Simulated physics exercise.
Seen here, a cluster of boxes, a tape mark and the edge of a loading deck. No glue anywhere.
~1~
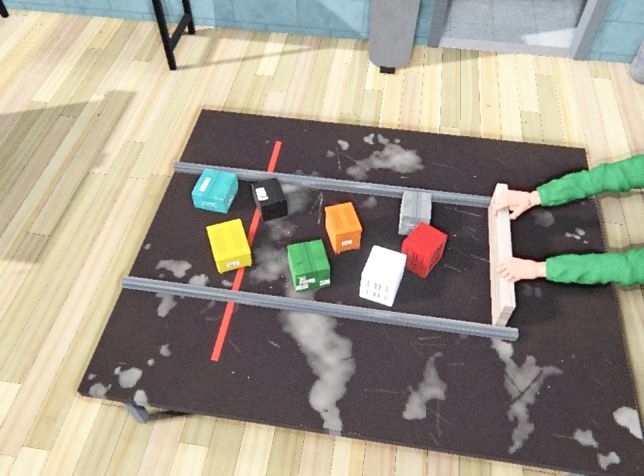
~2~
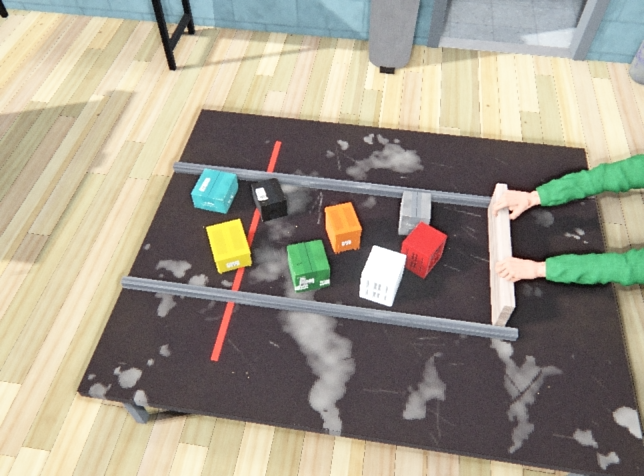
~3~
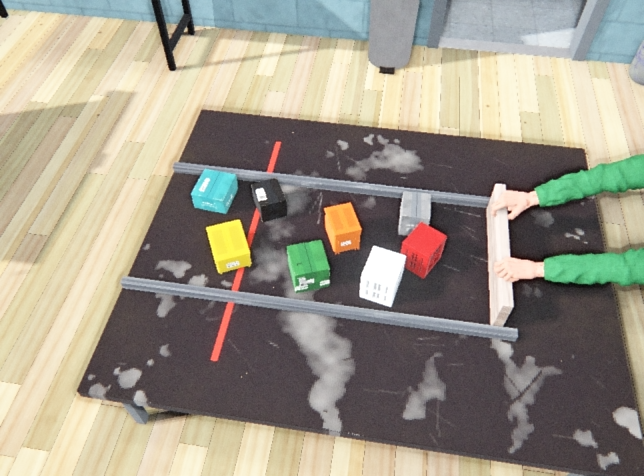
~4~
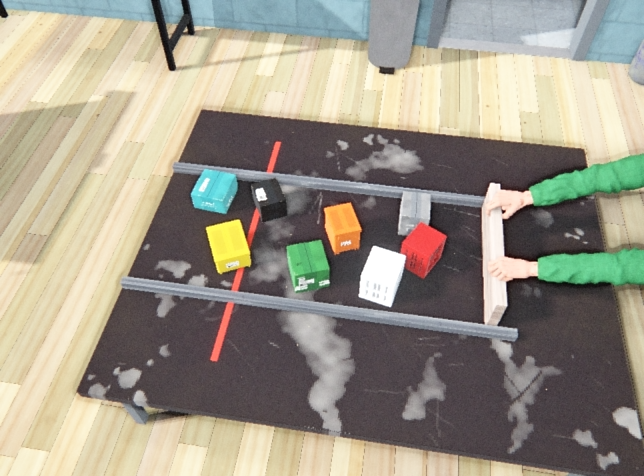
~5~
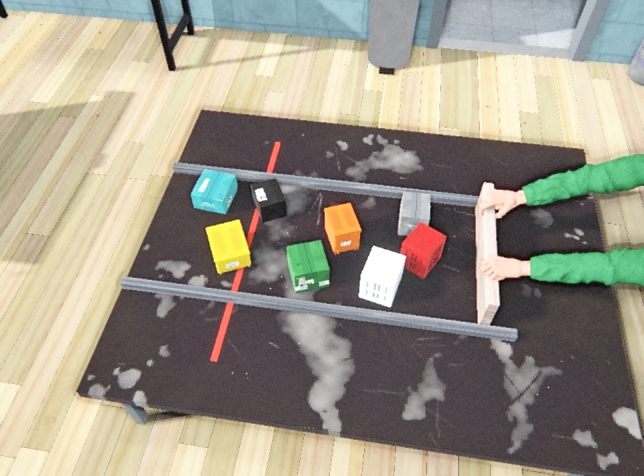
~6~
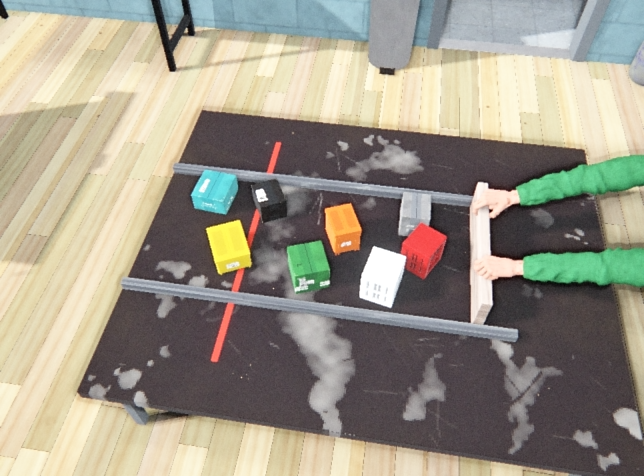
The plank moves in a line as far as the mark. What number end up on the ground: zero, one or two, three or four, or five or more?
The number that fall off is zero.
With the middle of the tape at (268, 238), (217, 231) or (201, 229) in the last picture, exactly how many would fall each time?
It would be 0, 2 and 2.
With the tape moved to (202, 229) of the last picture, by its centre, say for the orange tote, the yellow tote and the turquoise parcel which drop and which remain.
The orange tote holds on, the yellow tote is lost, the turquoise parcel tumbles off.
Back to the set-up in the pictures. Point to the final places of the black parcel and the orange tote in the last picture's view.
First (200, 192), then (210, 216).
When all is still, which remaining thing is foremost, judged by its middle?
Foremost is the turquoise parcel.
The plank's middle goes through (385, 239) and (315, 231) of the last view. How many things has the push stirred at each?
The counts are 4 and 7.
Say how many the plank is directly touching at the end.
The number is 3.
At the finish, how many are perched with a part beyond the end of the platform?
The number is 1.
Soon after, none off yet; turquoise parcel at rest near (216, 192); yellow tote at rest near (229, 247); black parcel at rest near (270, 201).
Then, none off yet; turquoise parcel moved a little near (208, 189); yellow tote moved a little near (206, 240); black parcel moved about its own width near (237, 193).
At rest, the number that fall off is zero.
